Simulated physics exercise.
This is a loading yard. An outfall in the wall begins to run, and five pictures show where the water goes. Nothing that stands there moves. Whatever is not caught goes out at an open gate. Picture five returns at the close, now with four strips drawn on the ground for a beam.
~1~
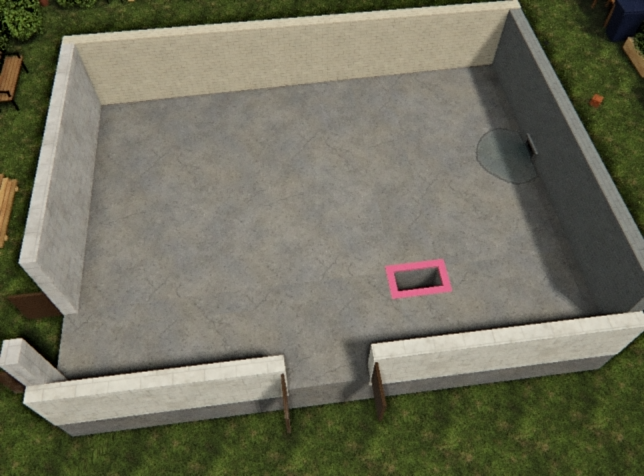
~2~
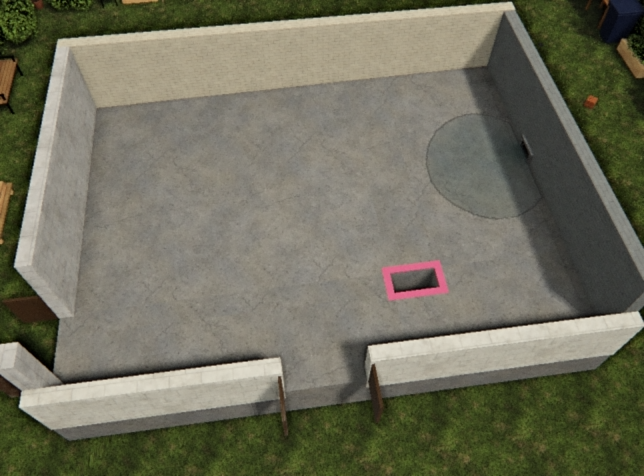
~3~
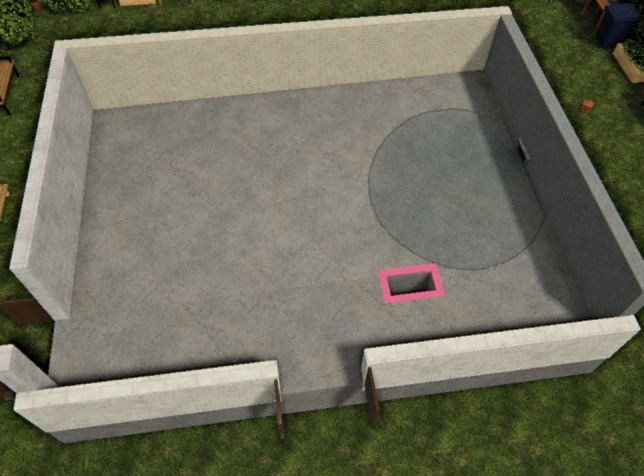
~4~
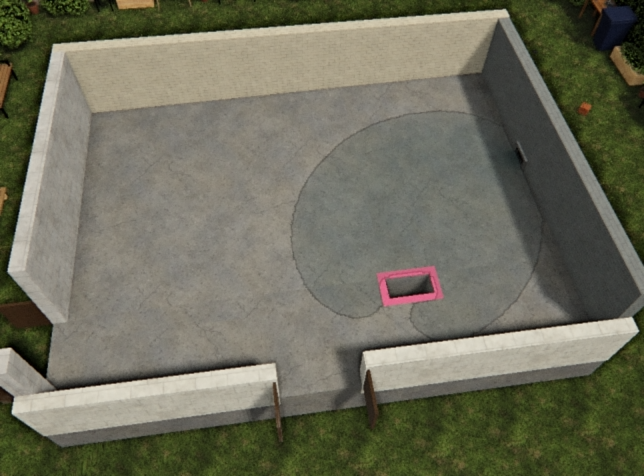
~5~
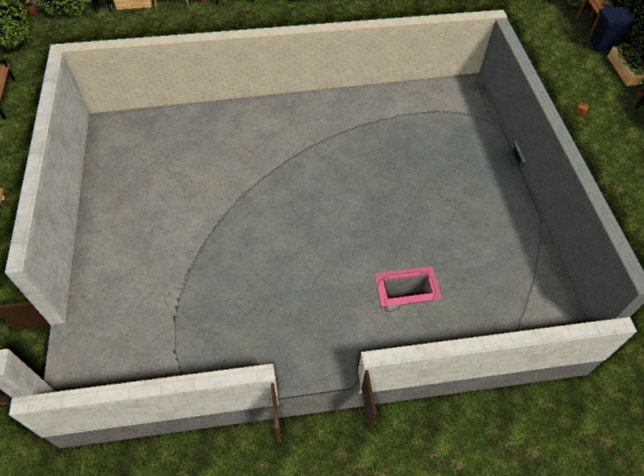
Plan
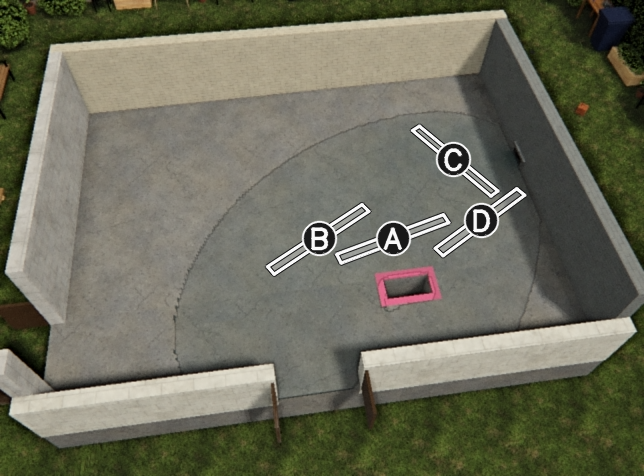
In the video, a round patch of water appears beside the right wall of a walled concrete yard and spreads across the floor, surrounding a pink-edged drain and then extending left and down to the front wall.
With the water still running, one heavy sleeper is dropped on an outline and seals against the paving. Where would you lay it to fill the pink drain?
Take B.
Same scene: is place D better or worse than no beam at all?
Worse.
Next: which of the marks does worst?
The answer is C.
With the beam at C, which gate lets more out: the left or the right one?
More leaves on the left.
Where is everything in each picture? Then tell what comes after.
The first frame shows outfall at (531, 148); pink drain at (418, 279); open gate at (74, 346); open gate at (327, 370); 2 % of the ground under water, visible out to (496, 174); pink drain still dry.
In the second frame, 7 % of the ground under water, visible out to (457, 203); pink drain still dry.
In the third frame, 17 % of the ground under water, visible out to (386, 222); pink drain still dry.
In the fourth frame, 30 % of the ground under water, visible out to (316, 288); pink drain taking water.
In the fifth frame, 48 % of the ground under water, visible out to (182, 332); pink drain taking water.
In white, A from (338, 258) to (446, 218); B from (270, 270) to (365, 208); C from (415, 128) to (494, 193); D from (439, 252) to (520, 191).
For place A, about 14 % of the stream goes into the pink drain, about 86 % out by the gates.
For place B, about 22 % of the stream goes into the pink drain, about 78 % out by the gates.
For place C, about 7 % of the stream goes into the pink drain, about 93 % out by the gates.
For place D, about 13 % of the stream goes into the pink drain, about 87 % out by the gates.
